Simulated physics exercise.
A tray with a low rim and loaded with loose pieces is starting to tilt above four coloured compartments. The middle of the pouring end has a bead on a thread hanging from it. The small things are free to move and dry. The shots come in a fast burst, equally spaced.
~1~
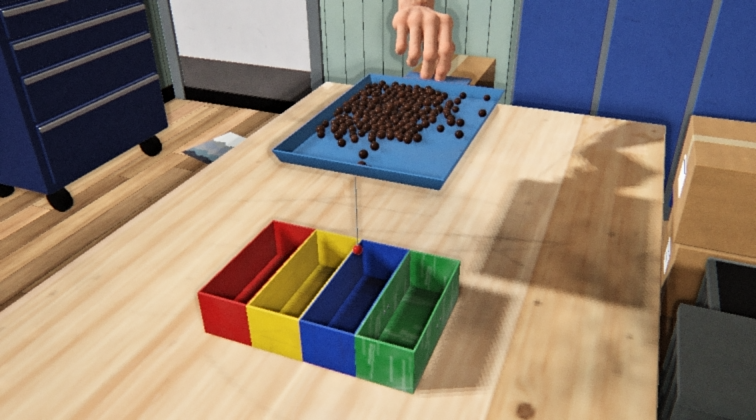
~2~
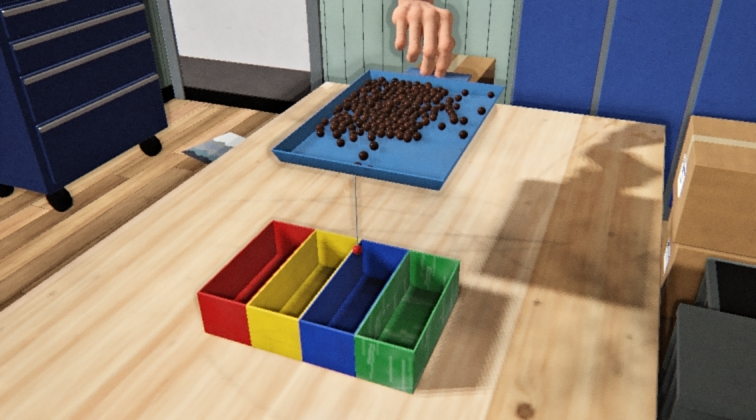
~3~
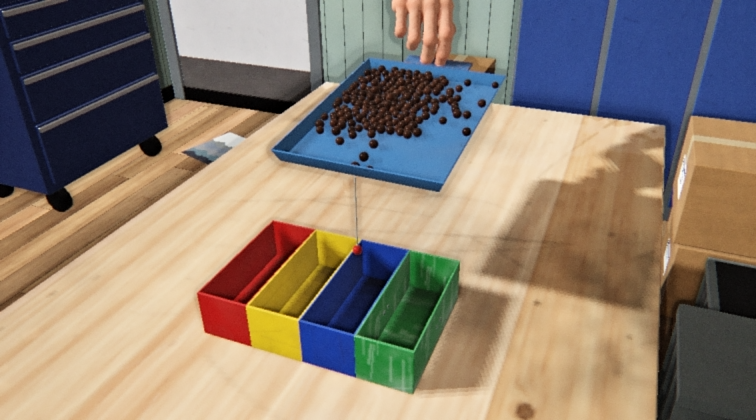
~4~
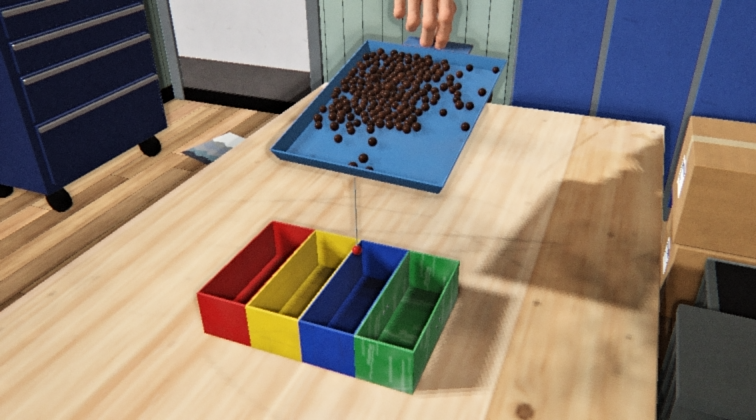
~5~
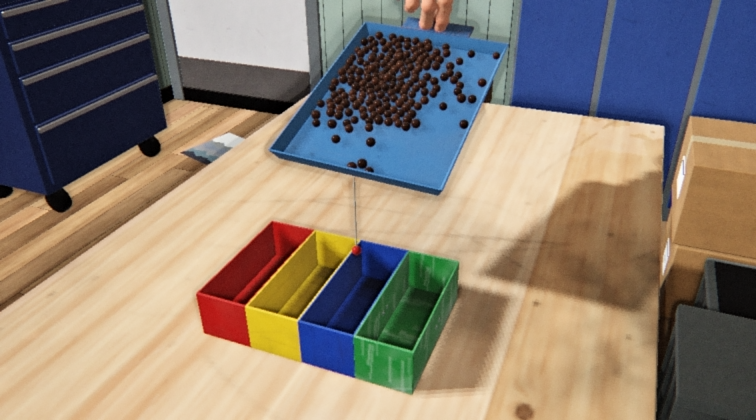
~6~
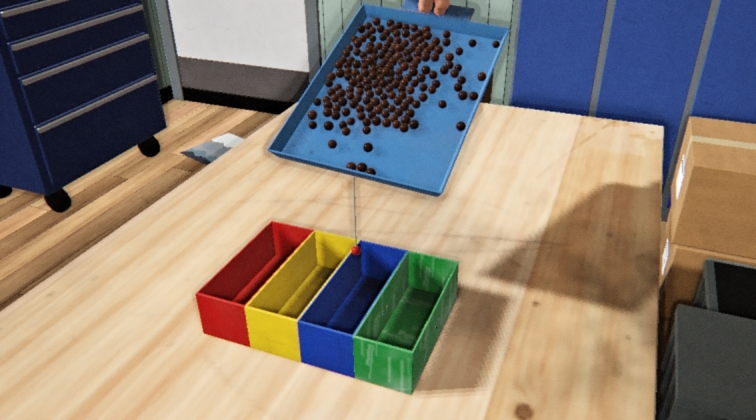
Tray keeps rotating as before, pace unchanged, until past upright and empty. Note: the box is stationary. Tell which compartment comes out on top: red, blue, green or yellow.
It is green that comes out on top.
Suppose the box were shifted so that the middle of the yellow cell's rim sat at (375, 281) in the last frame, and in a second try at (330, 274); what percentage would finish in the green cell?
10 per cent the first time, 40 per cent the second time.
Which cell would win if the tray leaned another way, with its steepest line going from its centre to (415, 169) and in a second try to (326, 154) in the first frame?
In order, it comes out as the cell in green and that red cell.
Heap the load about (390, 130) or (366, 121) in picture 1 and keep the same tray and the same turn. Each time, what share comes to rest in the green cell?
Some 40 and then some 40 per cent.
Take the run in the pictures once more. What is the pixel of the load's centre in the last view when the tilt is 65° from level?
I'd mark it close to (377, 239).
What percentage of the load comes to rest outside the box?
I'd say roughly 30 per cent of the load.
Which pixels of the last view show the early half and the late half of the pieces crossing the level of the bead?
Earlier half at (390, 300), later half at (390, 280).
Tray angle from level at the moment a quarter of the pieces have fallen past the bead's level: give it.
Angle: Approx. 65 degrees.
Soon, tray tipped steeply; about a quarter on the tray; a small part in the green cell; a small part in the blue cell; a stray few in the yellow cell; a stray few in the red cell; about half falling or outside the box.
A while on, tray tipped past a quarter turn; about a third in the green cell; about a quarter in the blue cell; a small part in the yellow cell; a stray few in the red cell; about a quarter falling or outside the box.
Towards the end, tray tipped past a quarter turn; about a third in the green cell; about a quarter in the blue cell; a small part in the yellow cell; a stray few in the red cell; about a quarter falling or outside the box.
Finally, tray tipped past a quarter turn; about a third in the green cell; about a quarter in the blue cell; a small part in the yellow cell; a stray few in the red cell; about a quarter outside the box.
